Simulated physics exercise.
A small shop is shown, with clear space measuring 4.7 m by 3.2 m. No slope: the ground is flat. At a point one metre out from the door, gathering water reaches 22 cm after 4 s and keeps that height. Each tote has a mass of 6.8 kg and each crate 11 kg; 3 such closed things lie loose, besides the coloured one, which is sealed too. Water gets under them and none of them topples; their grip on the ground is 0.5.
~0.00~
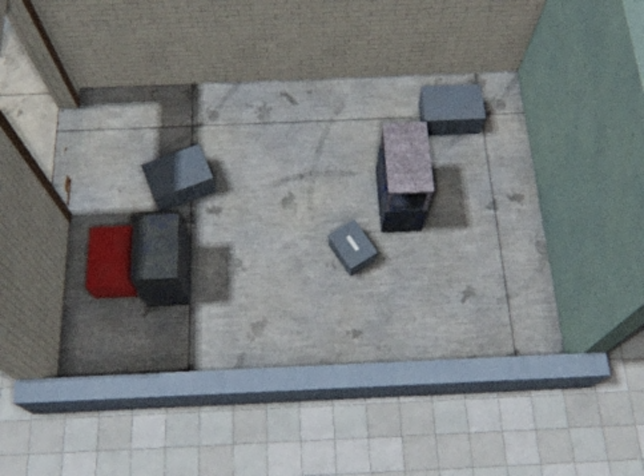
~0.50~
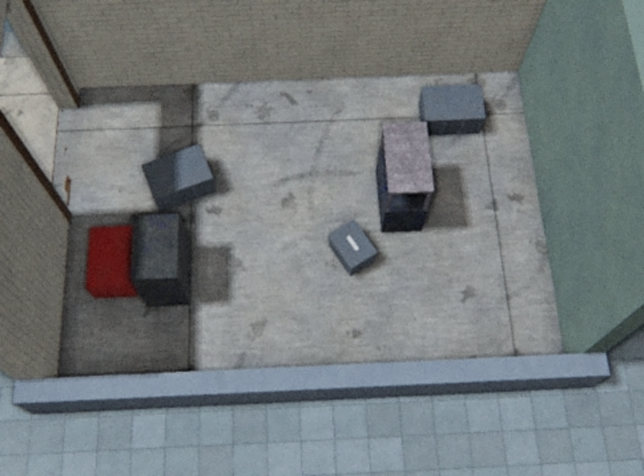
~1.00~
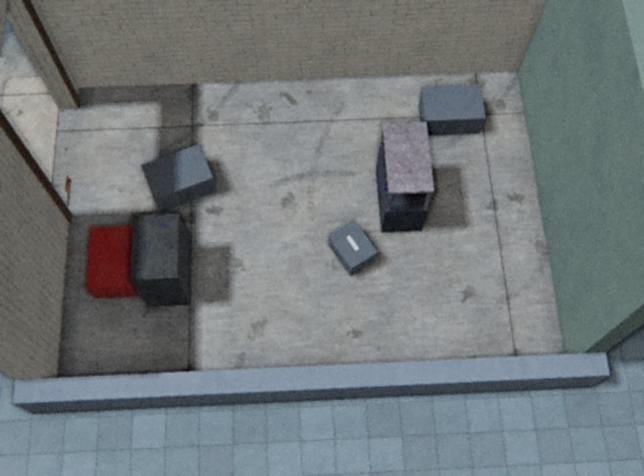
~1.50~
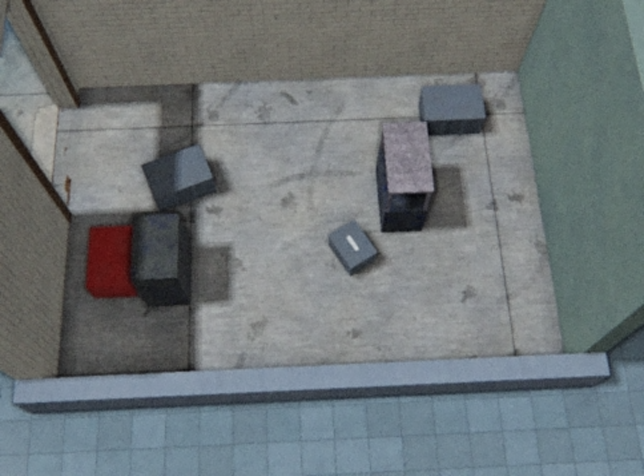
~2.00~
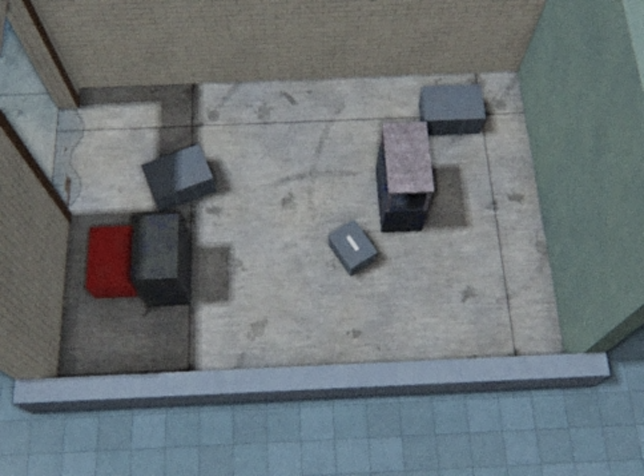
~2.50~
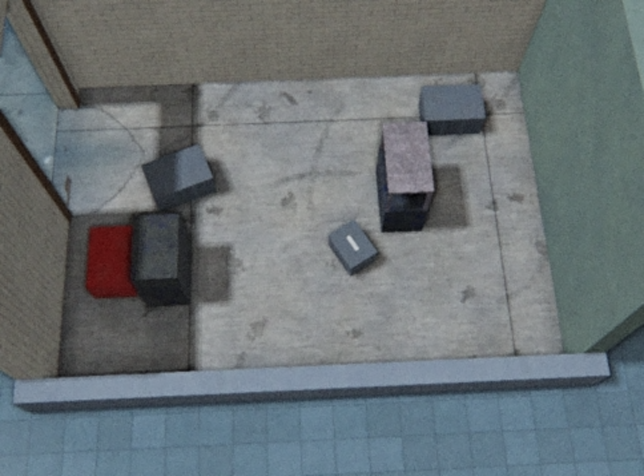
Bluish water spreading over the pavement outside a small shop, then entering through the left doorway while the red crate stays still.
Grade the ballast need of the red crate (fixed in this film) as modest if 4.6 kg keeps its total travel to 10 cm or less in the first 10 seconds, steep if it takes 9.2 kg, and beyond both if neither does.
Steep.
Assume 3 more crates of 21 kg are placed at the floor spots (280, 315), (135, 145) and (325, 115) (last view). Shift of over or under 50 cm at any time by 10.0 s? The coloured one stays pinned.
Spot one stays inside, spot two crosses the limit, spot three crosses the limit.
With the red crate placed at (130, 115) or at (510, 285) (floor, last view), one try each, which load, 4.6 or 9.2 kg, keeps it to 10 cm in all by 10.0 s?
In that order: Neither is enough; neither is enough.
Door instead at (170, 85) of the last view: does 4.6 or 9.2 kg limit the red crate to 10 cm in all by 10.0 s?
Lab note: Both masses insufficient.
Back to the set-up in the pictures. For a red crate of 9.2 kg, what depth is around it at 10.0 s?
Around 3 cm.
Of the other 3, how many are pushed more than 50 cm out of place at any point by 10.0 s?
I count 3.
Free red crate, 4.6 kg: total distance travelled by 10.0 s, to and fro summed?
20 cm, roughly.
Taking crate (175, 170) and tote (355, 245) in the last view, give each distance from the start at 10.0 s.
Respectively 200 and 100 cm.
After 3.5 s the red crate would be 0 cm from its start with 4.6 kg and 0 cm from its start with 9.2 kg; 0 cm of water round it then.
After 4.5 s the red crate would be 4 cm from its start with 4.6 kg and 0 cm from its start with 9.2 kg; 2 cm of water round it then.
After 7.0 s the red crate would be 16 cm from its start with 4.6 kg and 0 cm from its start with 9.2 kg; 3 cm of water round it then.
After 10.0 s the red crate would be 20 cm from its start with 4.6 kg and 1 cm from its start with 9.2 kg; 3 cm of water round it then.
